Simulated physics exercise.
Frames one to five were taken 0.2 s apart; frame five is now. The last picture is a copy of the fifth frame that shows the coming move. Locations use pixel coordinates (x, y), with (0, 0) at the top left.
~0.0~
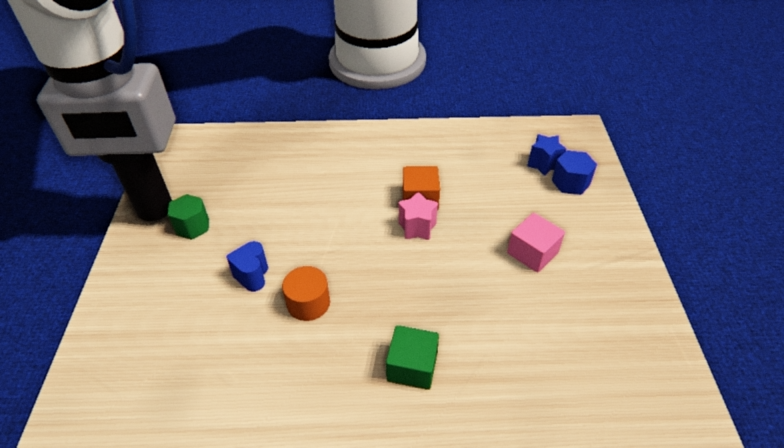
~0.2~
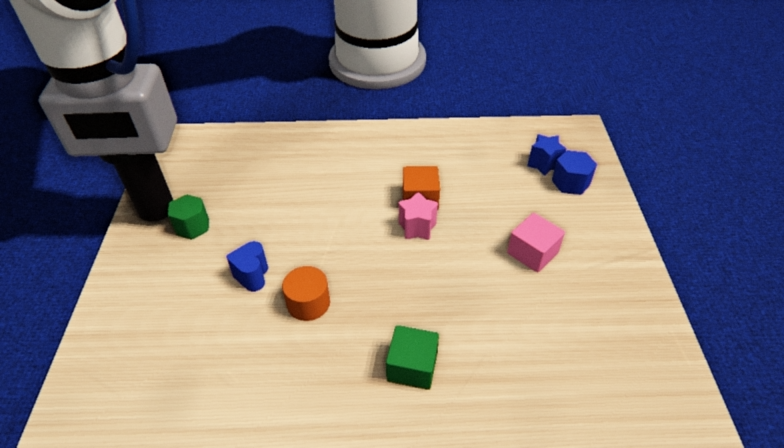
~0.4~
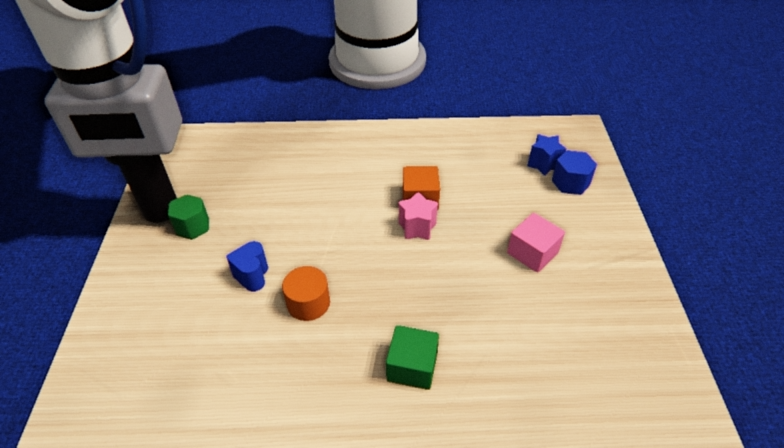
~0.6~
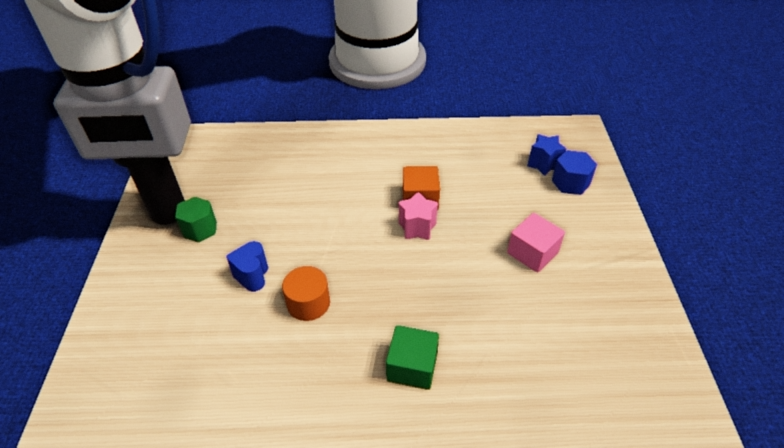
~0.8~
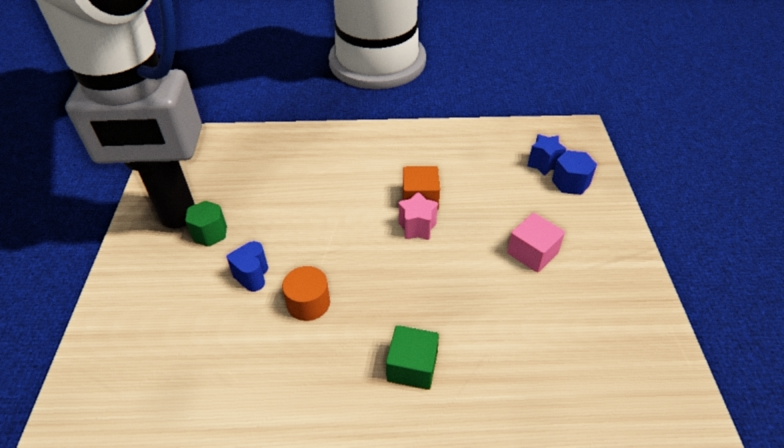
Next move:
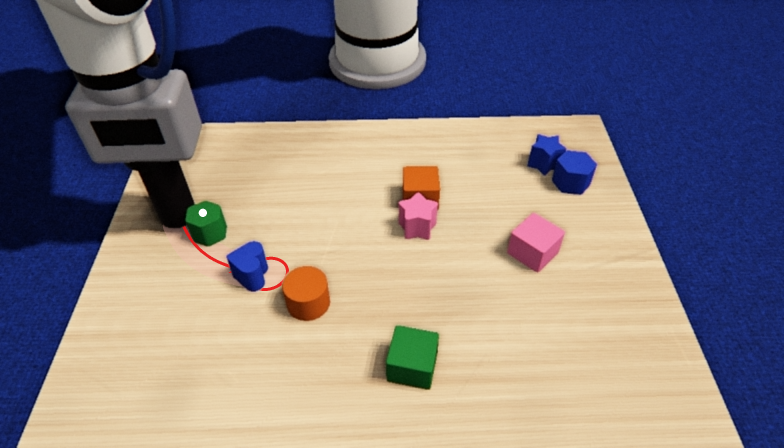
The clip shows coloured blocks scattered on a wooden board as a robot arm at the left, nearly still at first, moves slightly right and pushes the green hexagon a short way right, while the other blocks stay put.
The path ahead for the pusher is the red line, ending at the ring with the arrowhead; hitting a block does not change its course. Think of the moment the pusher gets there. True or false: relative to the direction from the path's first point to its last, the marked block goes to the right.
Verdict: False.
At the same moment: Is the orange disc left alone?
The answer is no.
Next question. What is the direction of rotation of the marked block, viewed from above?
Watching from overhead, you'd notice the marked block rotating counter-clockwise.
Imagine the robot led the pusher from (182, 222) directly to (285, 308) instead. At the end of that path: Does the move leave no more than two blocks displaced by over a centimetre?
No, that is not how it ends up.
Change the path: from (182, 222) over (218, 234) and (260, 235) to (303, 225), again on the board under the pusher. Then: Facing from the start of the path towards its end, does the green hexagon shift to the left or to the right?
The answer is right: Facing from the path's start to its end, that's where the green hexagon shifts.
Drawn move, from (182, 222) over (197, 247) and (227, 265) to (268, 274); the dot is on the green hexagon.
What follows on the original path. One third of the way, pusher (195, 241); green hexagon (227, 223), turned 70° anticlockwise.
Two thirds of the way, pusher (226, 259); green hexagon (247, 222), turned 110° anticlockwise; blue heart block (250, 258), turned 15° anticlockwise.
At the end, pusher (266, 267); green hexagon (250, 221), turned 120° anticlockwise; blue heart block (289, 270); orange disc (320, 291).
